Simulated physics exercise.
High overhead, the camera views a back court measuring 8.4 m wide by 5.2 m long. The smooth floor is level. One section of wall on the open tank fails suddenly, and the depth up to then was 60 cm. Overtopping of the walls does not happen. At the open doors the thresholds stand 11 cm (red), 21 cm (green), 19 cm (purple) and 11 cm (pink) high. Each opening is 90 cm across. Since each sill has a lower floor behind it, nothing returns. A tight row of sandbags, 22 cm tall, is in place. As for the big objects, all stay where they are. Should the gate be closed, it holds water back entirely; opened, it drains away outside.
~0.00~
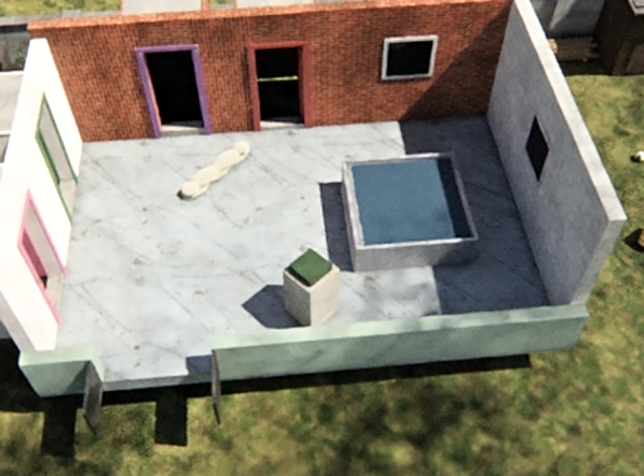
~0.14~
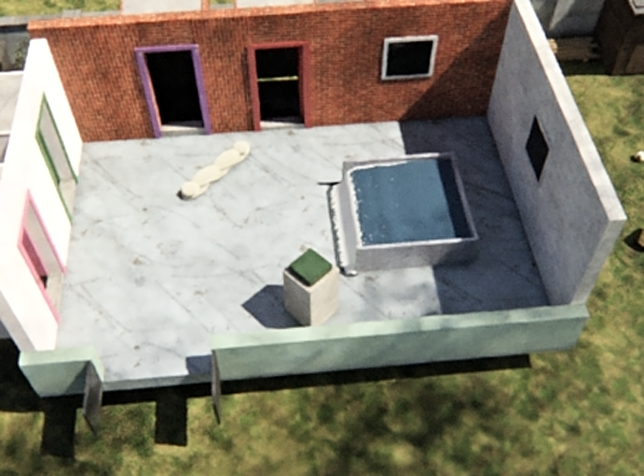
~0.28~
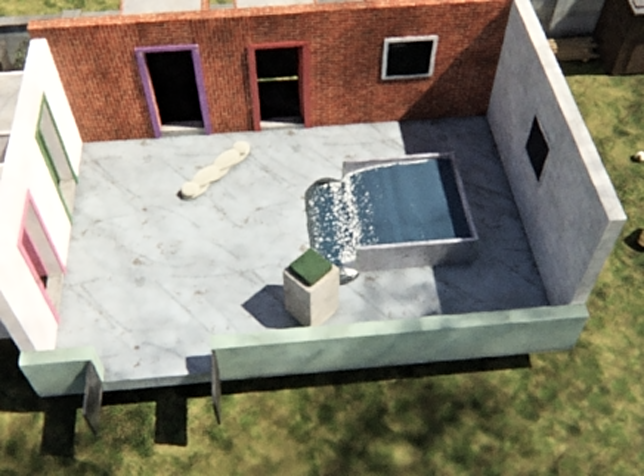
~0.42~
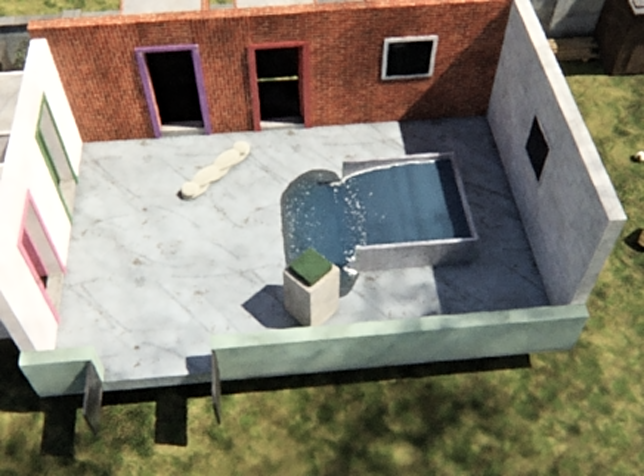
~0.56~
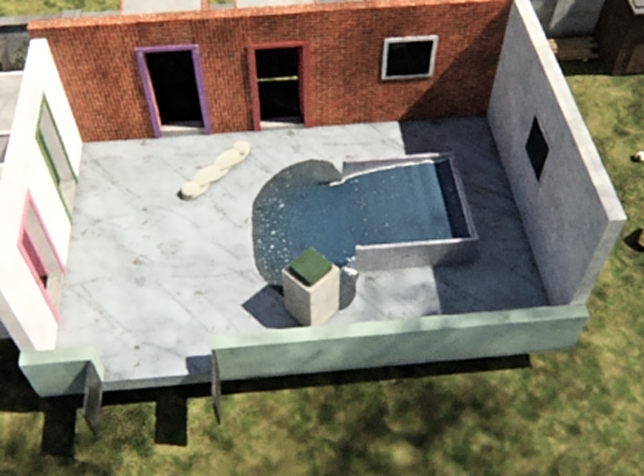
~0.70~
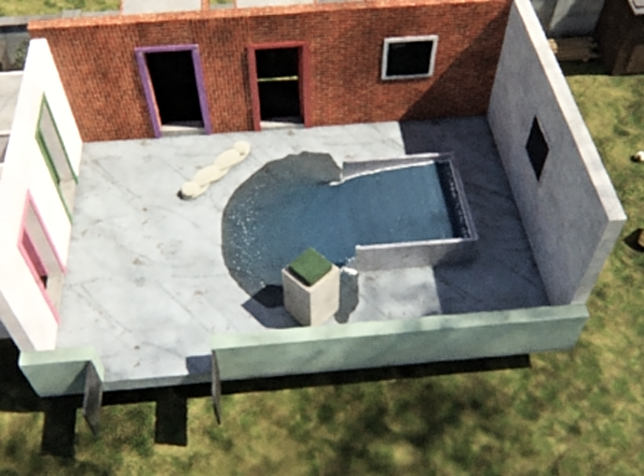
A walled courtyard with a pale marble-like floor, a red-brick back wall holding purple- and red-framed doorways, and grass outside is seen from high overhead by a still camera. An open tank of blue water stands right of centre, with a green-topped pale block in front and a cream twisted object further left. The tank's left side gives way, and foaming water pours out leftward, fanning across the floor and around the block.
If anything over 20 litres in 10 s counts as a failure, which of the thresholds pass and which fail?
The red door passes. The green door passes. The purple door passes. The pink door fails.
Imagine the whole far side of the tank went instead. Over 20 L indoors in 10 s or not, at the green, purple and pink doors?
The green door comes out less than that, the purple door less than that and the pink door less than that.
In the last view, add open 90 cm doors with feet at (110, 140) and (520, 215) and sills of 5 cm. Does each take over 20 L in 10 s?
Door 1: Higher; door 2: Lower.
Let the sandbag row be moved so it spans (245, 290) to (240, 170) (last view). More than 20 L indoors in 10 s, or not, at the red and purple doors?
So the red door comes out too high while the purple door comes out low enough.
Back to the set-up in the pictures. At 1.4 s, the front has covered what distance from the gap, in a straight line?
About 4.6 m out.
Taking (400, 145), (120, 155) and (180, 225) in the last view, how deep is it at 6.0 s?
Roughly 2, 9, 5 cm.
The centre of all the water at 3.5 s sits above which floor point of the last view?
The water is centred near (224, 241).
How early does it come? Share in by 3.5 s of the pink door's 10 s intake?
By that time, around 50 per cent.
After 1.4 s water covers 35 % of the floor and is deepest (24 cm) near (347, 251); red door not reached, green door not reached, purple door not reached, pink door not reached.
After 2.2 s water covers 50 % of the floor and is deepest (29 cm) near (68, 249); red door 5 cm at the sill, 0 L in, green door 12 cm at the sill, 0 L in, purple door not reached, pink door 20 cm at the sill, 3 L in.
After 3.5 s water covers 60 % of the floor and is deepest (28 cm) near (52, 373); red door 11 cm at the sill, 2 L in, green door 13 cm at the sill, 0 L in, purple door 2 cm at the sill, 0 L in, pink door 24 cm at the sill, 68 L in.
After 6.0 s water covers 75 % of the floor and is deepest (14 cm) near (52, 373); red door 6 cm at the sill, 4 L in, green door 7 cm at the sill, 0 L in, purple door 5 cm at the sill, 0 L in, pink door 12 cm at the sill, 132 L in.
After 10.0 s water covers 90 % of the floor and is deepest (10 cm) near (198, 142); red door 3 cm at the sill, 4 L in, green door 8 cm at the sill, 0 L in, purple door 9 cm at the sill, 0 L in, pink door 5 cm at the sill, 134 L in.
